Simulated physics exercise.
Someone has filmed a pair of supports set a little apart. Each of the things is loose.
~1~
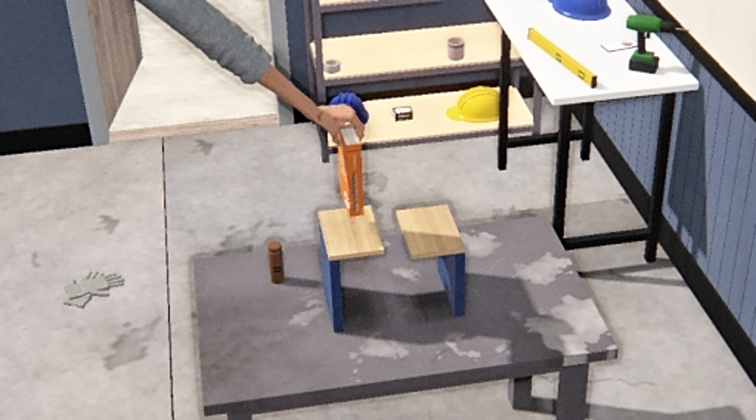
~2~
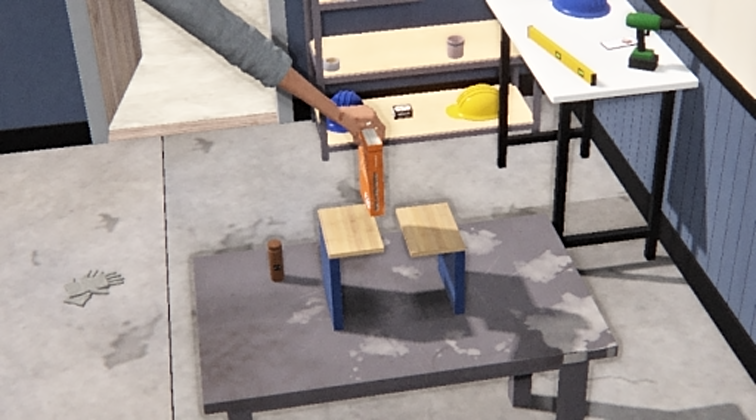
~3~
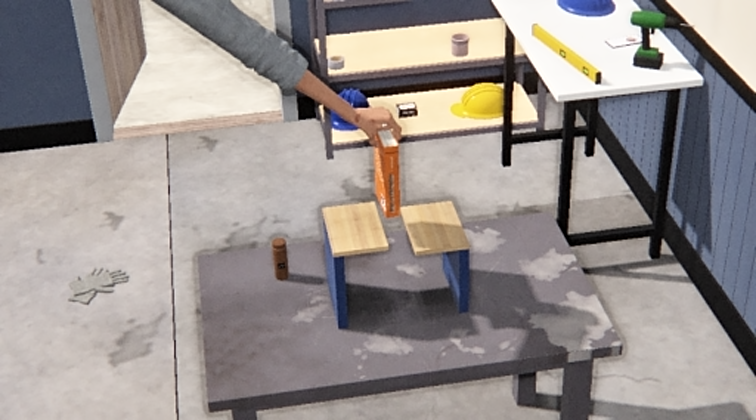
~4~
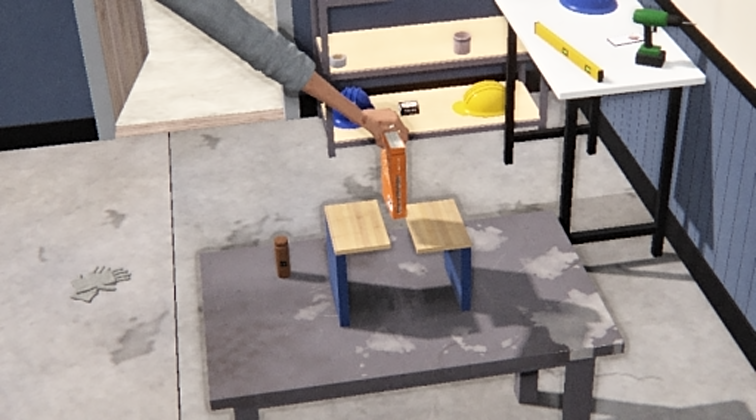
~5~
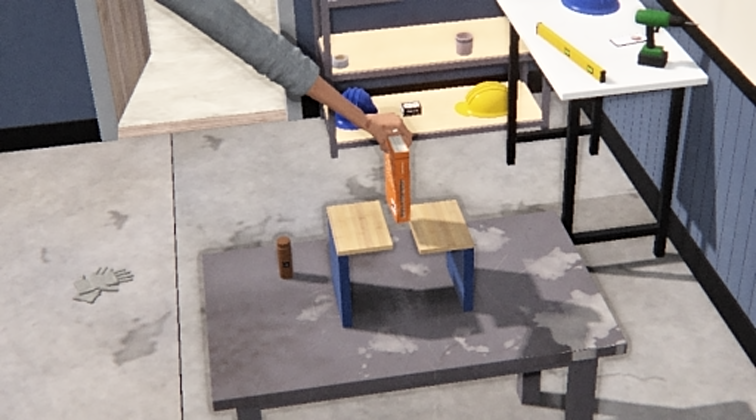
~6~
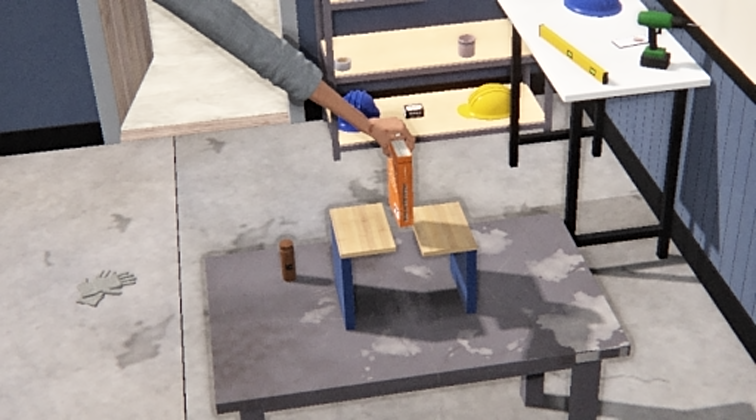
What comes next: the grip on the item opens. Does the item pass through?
Yes.
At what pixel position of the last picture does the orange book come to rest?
It finishes at around (403, 267).
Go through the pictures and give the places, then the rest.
On its way; orange book (351, 169); brown shaker (276, 263), in the first picture.
On its way; orange book (371, 169); brown shaker (276, 261), in the second picture.
On its way; orange book (387, 170); brown shaker (281, 259), in the third picture.
On its way; orange book (394, 172); brown shaker (283, 257), in the fourth picture.
On its way; orange book (398, 176); brown shaker (285, 258), in the fifth picture.
Poised above the slot; orange book (400, 180); brown shaker (288, 261), in the sixth picture.
Then, 0.20 s on from there, orange book shifted a little near (401, 195).
Then, 0.30 s on from there, orange book shifted about its own width near (402, 237).
Then, 0.40 s on from there, orange book shifted well along near (403, 262).
Then, 0.50 s on from there, orange book shifted well along near (403, 267).
In the end, moved from the start, orange book; brown shaker unmoved. At the end, from the last picture's camera, orange book near (403, 268). The book reaches the table.
